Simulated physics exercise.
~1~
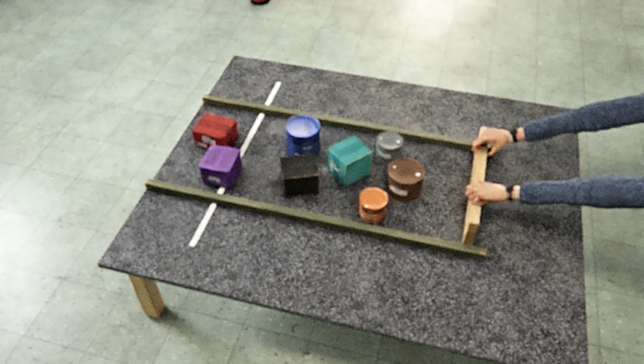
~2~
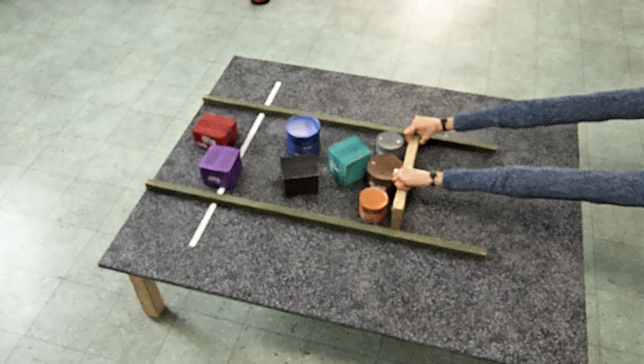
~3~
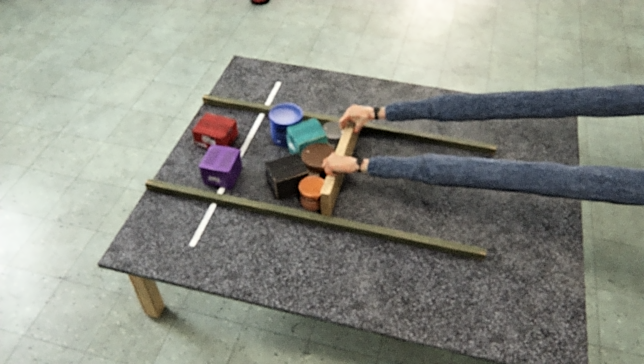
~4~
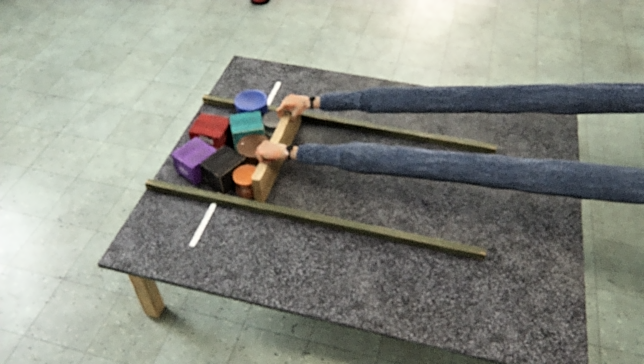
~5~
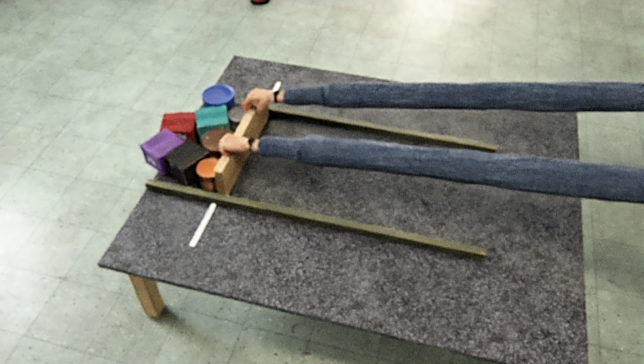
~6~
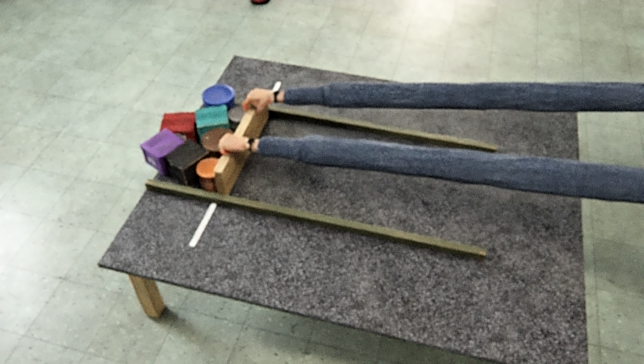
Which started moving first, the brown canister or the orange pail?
The brown canister started moving first, while the orange pail stayed where it was until the plank came farther left.
